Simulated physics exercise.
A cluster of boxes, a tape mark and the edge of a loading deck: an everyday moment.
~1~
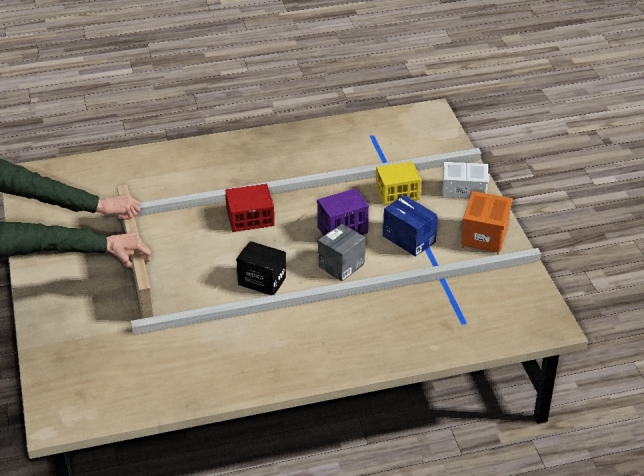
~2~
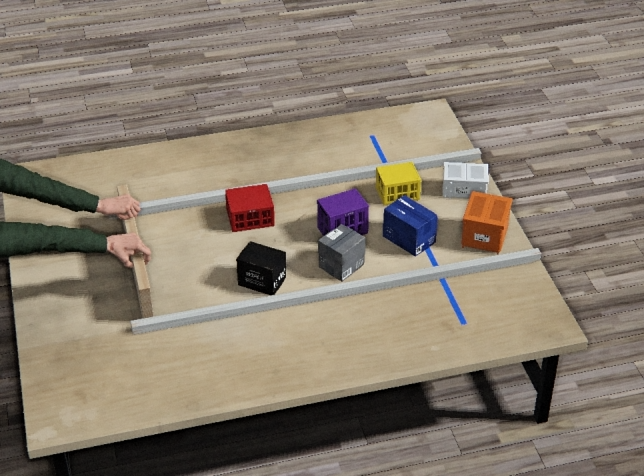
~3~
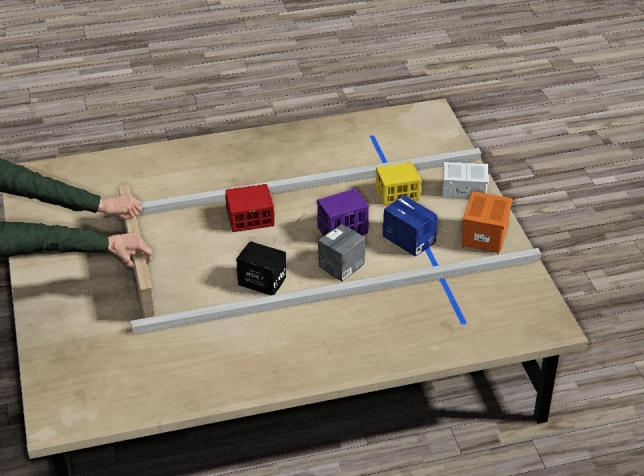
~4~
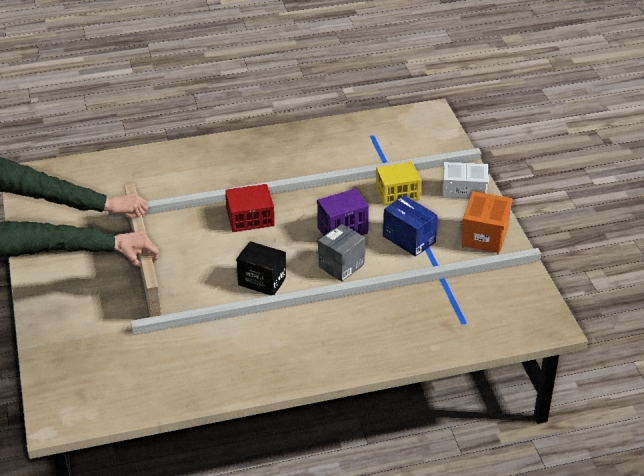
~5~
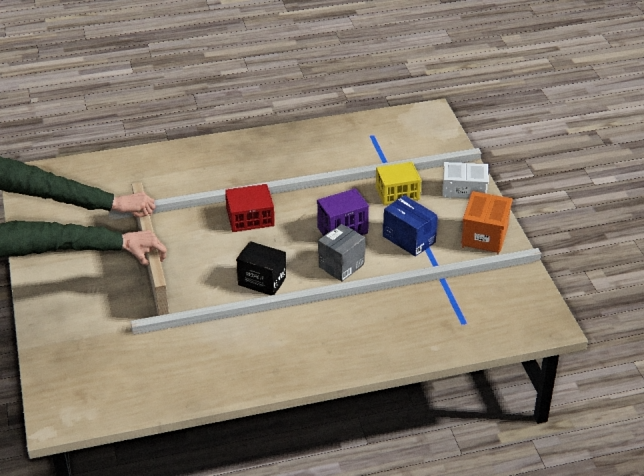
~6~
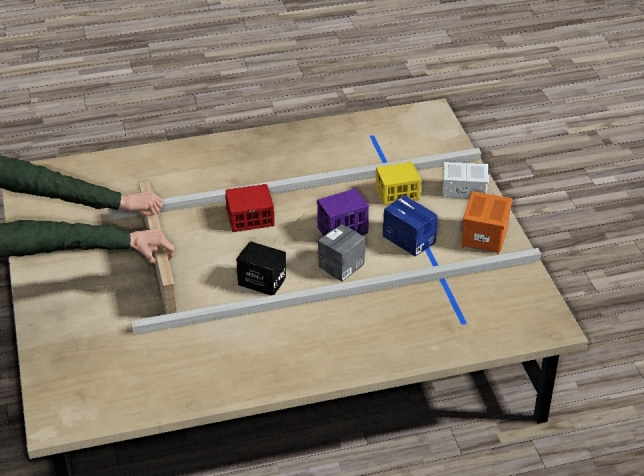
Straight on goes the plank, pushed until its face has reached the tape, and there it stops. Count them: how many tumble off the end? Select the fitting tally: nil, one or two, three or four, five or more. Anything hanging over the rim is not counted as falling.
Looks to me like the count going over is a one or a two.
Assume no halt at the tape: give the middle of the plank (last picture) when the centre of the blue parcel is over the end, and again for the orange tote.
I reckon its middle sits around (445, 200) and then around (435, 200).
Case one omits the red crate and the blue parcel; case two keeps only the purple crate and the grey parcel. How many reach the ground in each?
First try: 0 fallen; other try: 1.
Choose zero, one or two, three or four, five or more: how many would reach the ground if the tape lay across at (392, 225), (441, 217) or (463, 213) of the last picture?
Taking the places in the order asked: Not one, then one to two, then 3 or 4.
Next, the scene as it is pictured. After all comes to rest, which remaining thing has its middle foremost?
The orange tote is the one.
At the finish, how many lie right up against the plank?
That makes 3.
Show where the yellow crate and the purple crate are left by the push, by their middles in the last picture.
First object: (457, 173); second object: (433, 203).
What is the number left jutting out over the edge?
1.
Soon after, none off yet; white tote at rest near (465, 181); orange tote at rest near (486, 223); yellow crate at rest near (398, 183).
In the end, the number that fall off is one or two; gone, white tote.
